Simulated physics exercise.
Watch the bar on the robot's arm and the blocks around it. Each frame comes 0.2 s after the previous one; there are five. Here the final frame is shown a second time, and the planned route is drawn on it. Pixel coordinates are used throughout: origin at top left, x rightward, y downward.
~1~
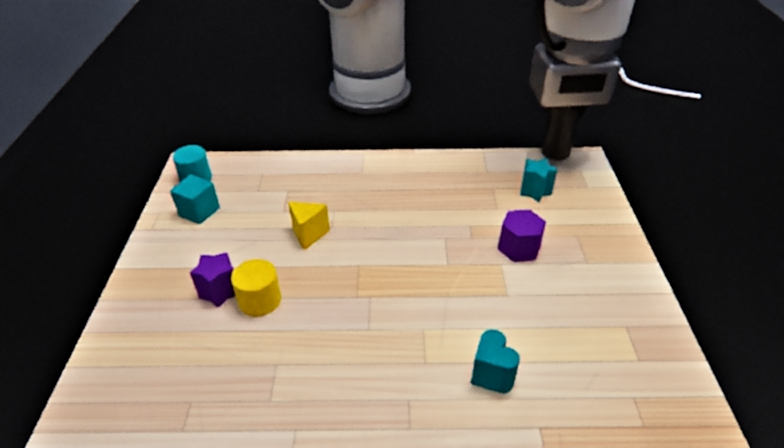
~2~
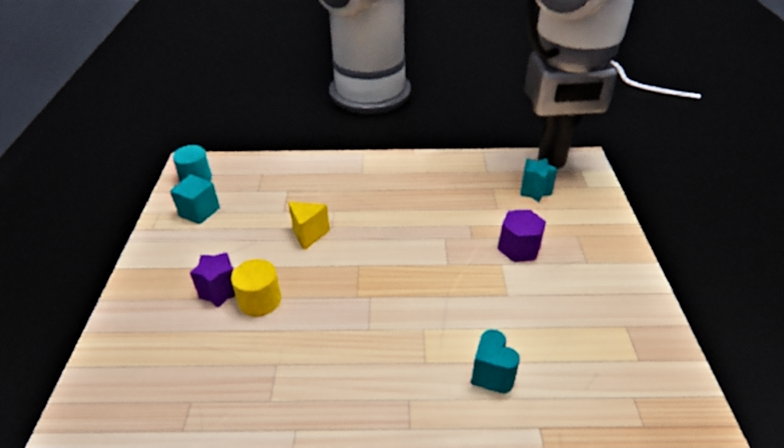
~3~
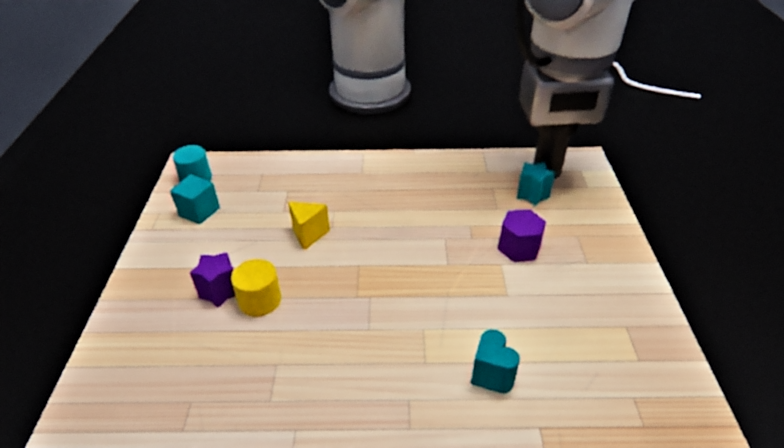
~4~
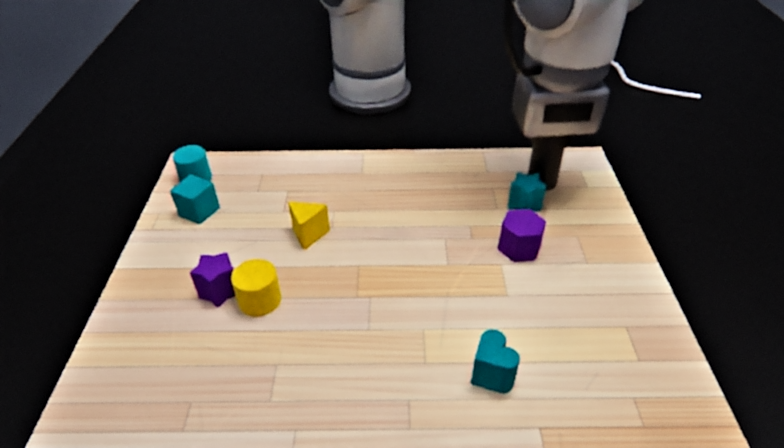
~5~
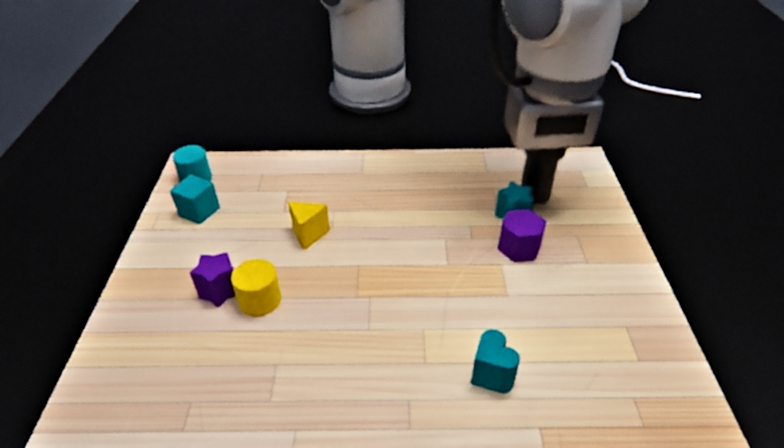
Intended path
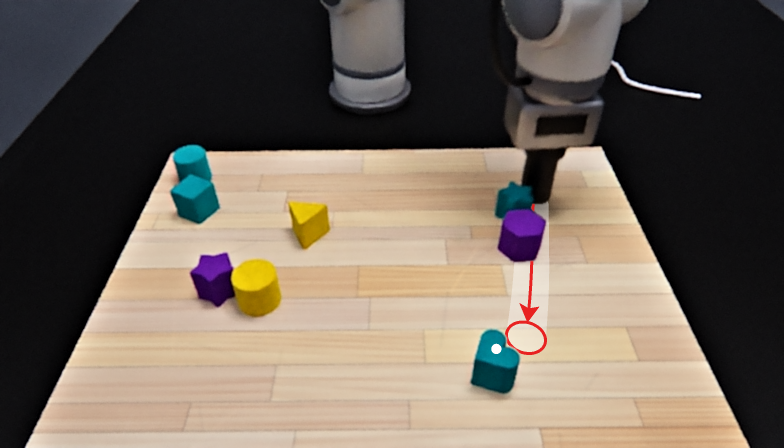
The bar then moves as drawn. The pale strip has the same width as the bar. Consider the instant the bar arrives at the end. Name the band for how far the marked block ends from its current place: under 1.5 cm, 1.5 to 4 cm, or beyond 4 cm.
Covers under 1.5 cm.
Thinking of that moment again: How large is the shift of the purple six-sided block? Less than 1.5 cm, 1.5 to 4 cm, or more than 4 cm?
Travel: Beyond 4 cm.
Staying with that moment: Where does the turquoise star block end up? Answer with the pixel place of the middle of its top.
It ends at (508, 201).
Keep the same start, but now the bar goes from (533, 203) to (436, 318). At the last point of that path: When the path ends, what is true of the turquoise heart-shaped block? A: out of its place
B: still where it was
I choose B.
The line goes in a line from (533, 203) to (526, 337); the dot is on the turquoise heart-shaped block.
The first path, step by step. One third of the way, bar (534, 233); turquoise star block (508, 201), turned 85° clockwise; purple six-sided block (518, 236).
Two thirds of the way, bar (533, 277); turquoise star block (508, 201), turned 85° clockwise; purple six-sided block (497, 262), turned 95° clockwise.
At the end, bar (528, 329); turquoise heart-shaped block unmoved; turquoise star block (508, 201), turned 85° clockwise; purple six-sided block (495, 265), turned 105° clockwise.
